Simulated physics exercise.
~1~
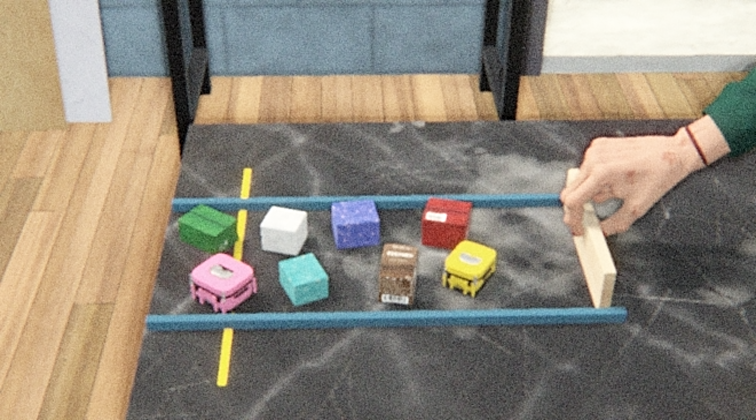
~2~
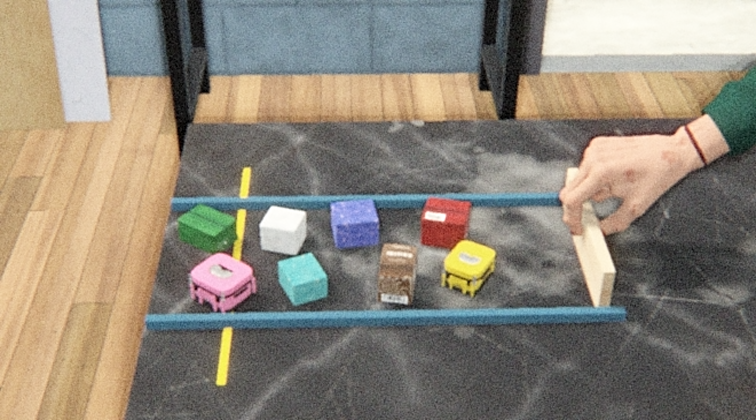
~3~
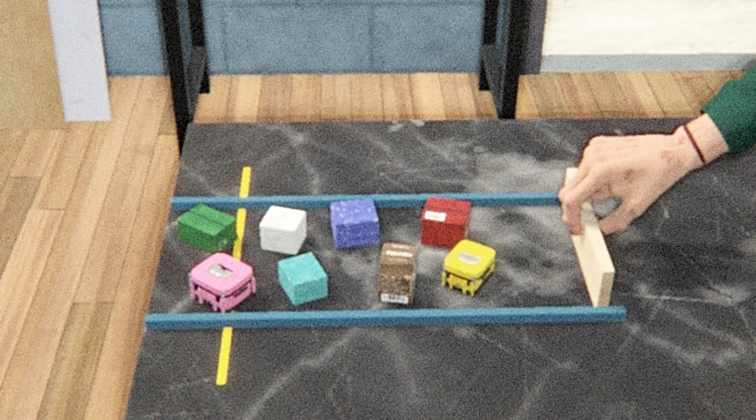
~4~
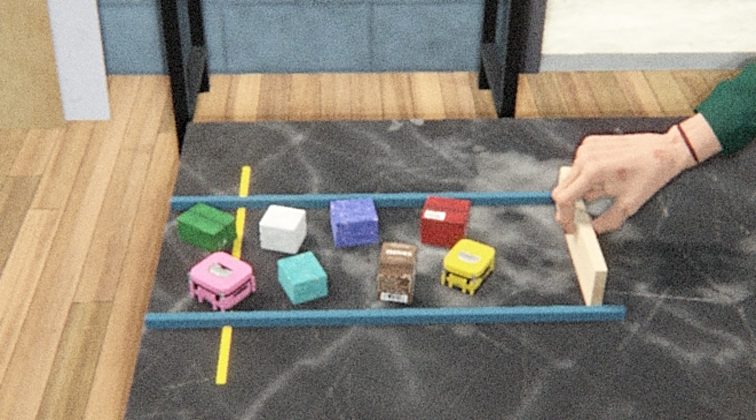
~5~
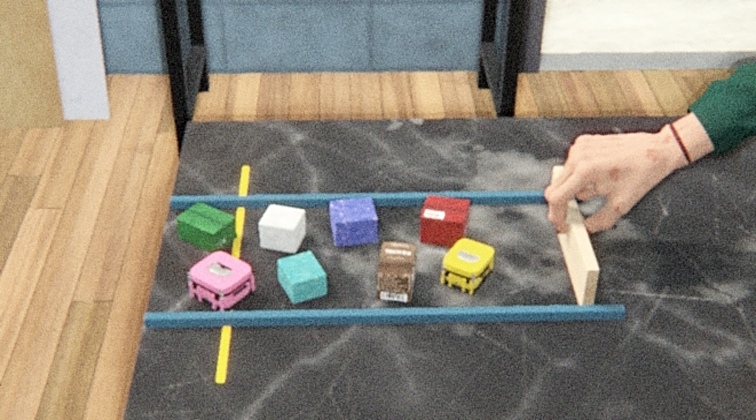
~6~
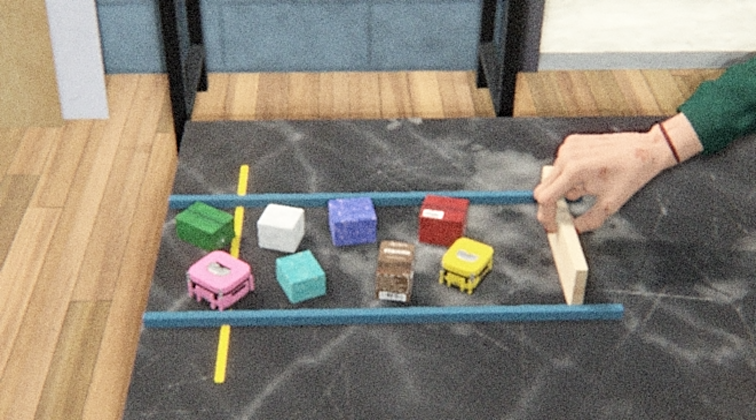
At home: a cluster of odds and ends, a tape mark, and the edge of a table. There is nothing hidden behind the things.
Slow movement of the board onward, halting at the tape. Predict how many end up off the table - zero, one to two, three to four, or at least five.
Count off: Three up to four.
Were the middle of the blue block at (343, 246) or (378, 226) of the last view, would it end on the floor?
At the first spot it remains in place, and at the second it remains in place.
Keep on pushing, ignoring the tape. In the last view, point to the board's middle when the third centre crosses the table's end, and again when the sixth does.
I'd say close to (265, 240), then close to (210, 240).
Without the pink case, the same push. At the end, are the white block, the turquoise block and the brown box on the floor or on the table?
The white block ends up down, the turquoise block ends up down and the brown box keeps its place.
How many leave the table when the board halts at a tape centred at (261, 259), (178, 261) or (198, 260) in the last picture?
In order, 2, 6 and 6.
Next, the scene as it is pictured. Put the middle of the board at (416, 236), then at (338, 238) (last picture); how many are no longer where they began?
First 4, then 8.
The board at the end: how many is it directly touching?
It touches 2.
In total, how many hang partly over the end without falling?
1 in all.
Soon after, none off yet; green box at rest near (206, 227); pink case at rest near (221, 282); white block at rest near (281, 228).
After that, none off yet; green box displaced a little near (179, 228); pink case displaced about its own width near (185, 282); white block displaced about its own width near (227, 230).
In the end, the number that fall off is three or four; gone, turquoise block, white block, pink case and green box.
